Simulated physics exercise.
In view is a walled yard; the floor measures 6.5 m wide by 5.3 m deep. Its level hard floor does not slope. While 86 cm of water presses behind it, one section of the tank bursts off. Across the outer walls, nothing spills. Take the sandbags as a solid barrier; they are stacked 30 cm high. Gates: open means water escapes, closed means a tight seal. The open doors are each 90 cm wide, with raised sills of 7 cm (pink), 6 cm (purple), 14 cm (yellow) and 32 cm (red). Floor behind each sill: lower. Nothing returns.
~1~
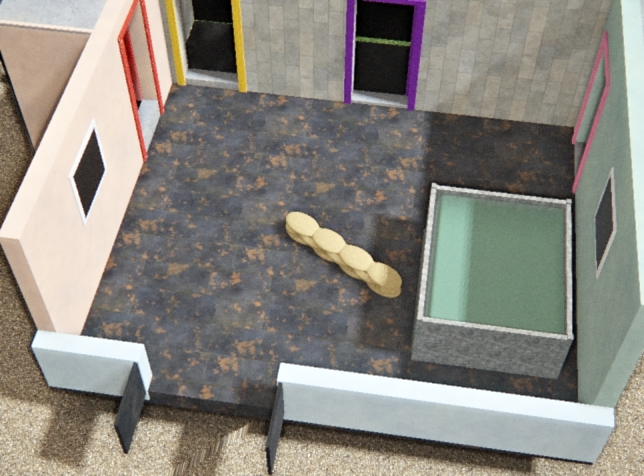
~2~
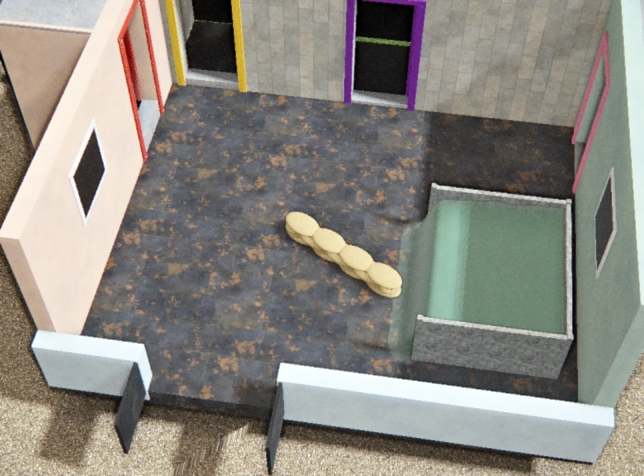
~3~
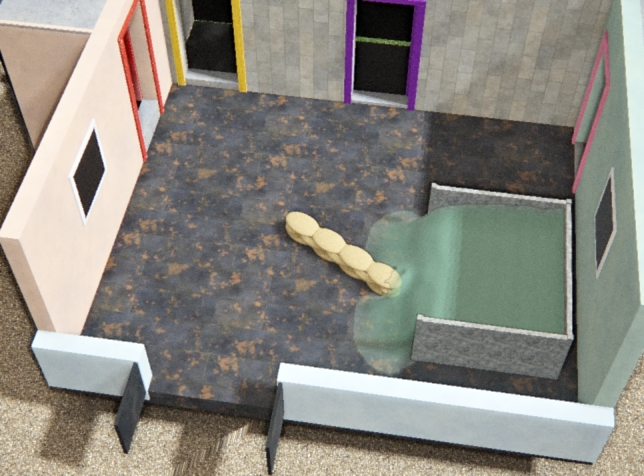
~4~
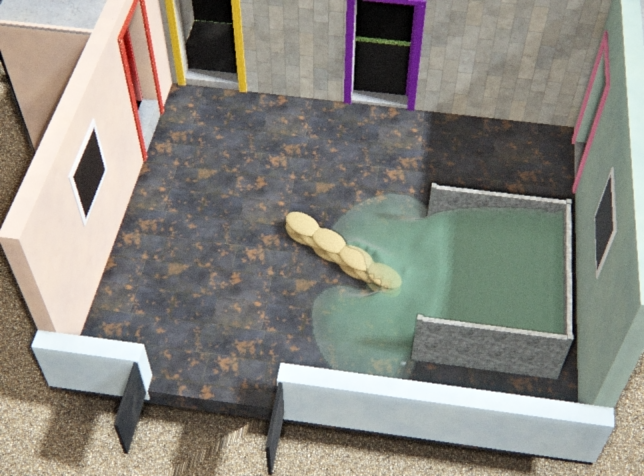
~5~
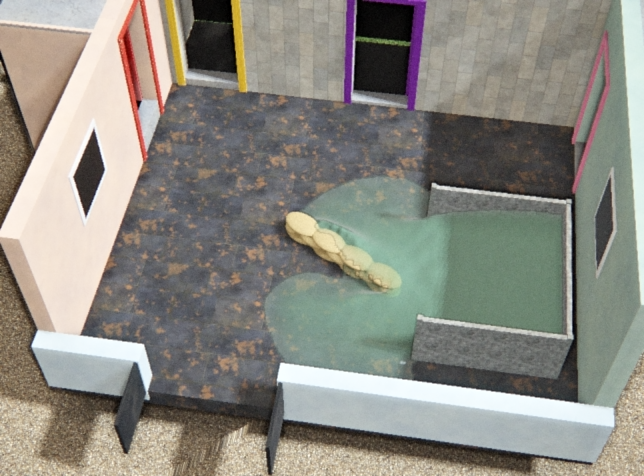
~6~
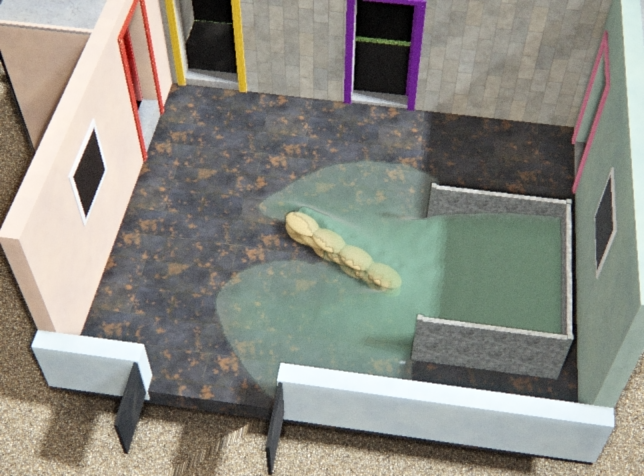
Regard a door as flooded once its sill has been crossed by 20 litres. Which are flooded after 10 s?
At the end, pink door: Beyond the limit, purple door: Beyond the limit, yellow door: Beyond the limit, red door: Short of the limit.
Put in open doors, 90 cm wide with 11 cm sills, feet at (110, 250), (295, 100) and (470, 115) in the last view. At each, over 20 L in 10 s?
In turn: Above, past it, under.
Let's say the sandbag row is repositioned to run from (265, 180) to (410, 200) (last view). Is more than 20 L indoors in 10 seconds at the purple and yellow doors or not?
Against the limit, the purple door stays within it and the yellow door goes beyond it.
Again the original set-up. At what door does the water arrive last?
Pink.
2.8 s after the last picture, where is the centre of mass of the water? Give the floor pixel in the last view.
The water is centred near (284, 228).
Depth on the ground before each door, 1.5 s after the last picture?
In centimetres, the pink door has 0, the purple door 6, the yellow door 25 and the red door 20.
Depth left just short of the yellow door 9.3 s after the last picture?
It's some 5.5 centimetres deep.
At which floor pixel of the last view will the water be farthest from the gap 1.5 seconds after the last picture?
Near (171, 88).
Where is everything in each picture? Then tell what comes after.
The tank at (497, 261) is whole and still, 86 cm deep, in the first frame.
The front is at (424, 225), 1.2 m from the gap at (425, 279); 0.6 m2 of floor is under water; 86 cm left at the back of the tank, in the second frame.
The front is at (400, 215), 1.4 m from the gap at (425, 280); 1.7 m2 of floor is under water; 83 cm left at the back of the tank, in the third frame.
Water pours out at (425, 281) and has run 1.7 m, to (378, 200); typically 12 cm deep outside, 74 cm at the tank's back, in the fourth frame.
The front is at (315, 205), 2.1 m from the gap at (425, 281); 5.6 m2 of floor is under water; 73 cm left at the back of the tank, in the fifth frame.
The front is at (223, 304), 2.7 m from the gap at (425, 281); 8.0 m2 of floor is under water; 68 cm left at the back of the tank, in the sixth frame.
Then, 0.7 s after the last picture water covers 60 % of the floor and is deepest (46 cm) near (404, 290); pink door not reached, purple door not reached, yellow door not reached, red door 12 cm at the sill, 0 L in.
Then, 1.5 s after the last picture water covers 70 % of the floor and is deepest (43 cm) near (171, 88); pink door not reached, purple door 6 cm at the sill, 0 L in, yellow door 25 cm at the sill, 15 L in, red door 20 cm at the sill, 0 L in.
Then, 2.8 s after the last picture water covers 75 % of the floor and is deepest (29 cm) near (182, 89); pink door not reached, purple door 13 cm at the sill, 27 L in, yellow door 23 cm at the sill, 78 L in, red door 25 cm at the sill, 0 L in.
Then, 5.3 s after the last picture water covers 85 % of the floor and is deepest (14 cm) near (132, 196); pink door 3 cm at the sill, 0 L in, purple door 13 cm at the sill, 59 L in, yellow door 13 cm at the sill, 106 L in, red door 11 cm at the sill, 0 L in.
Then, 9.3 s after the last picture water covers 95 % of the floor and is deepest (20 cm) near (577, 324); pink door 9 cm at the sill, 90 L in, purple door 7 cm at the sill, 83 L in, yellow door 5 cm at the sill, 106 L in, red door 5 cm at the sill, 0 L in.
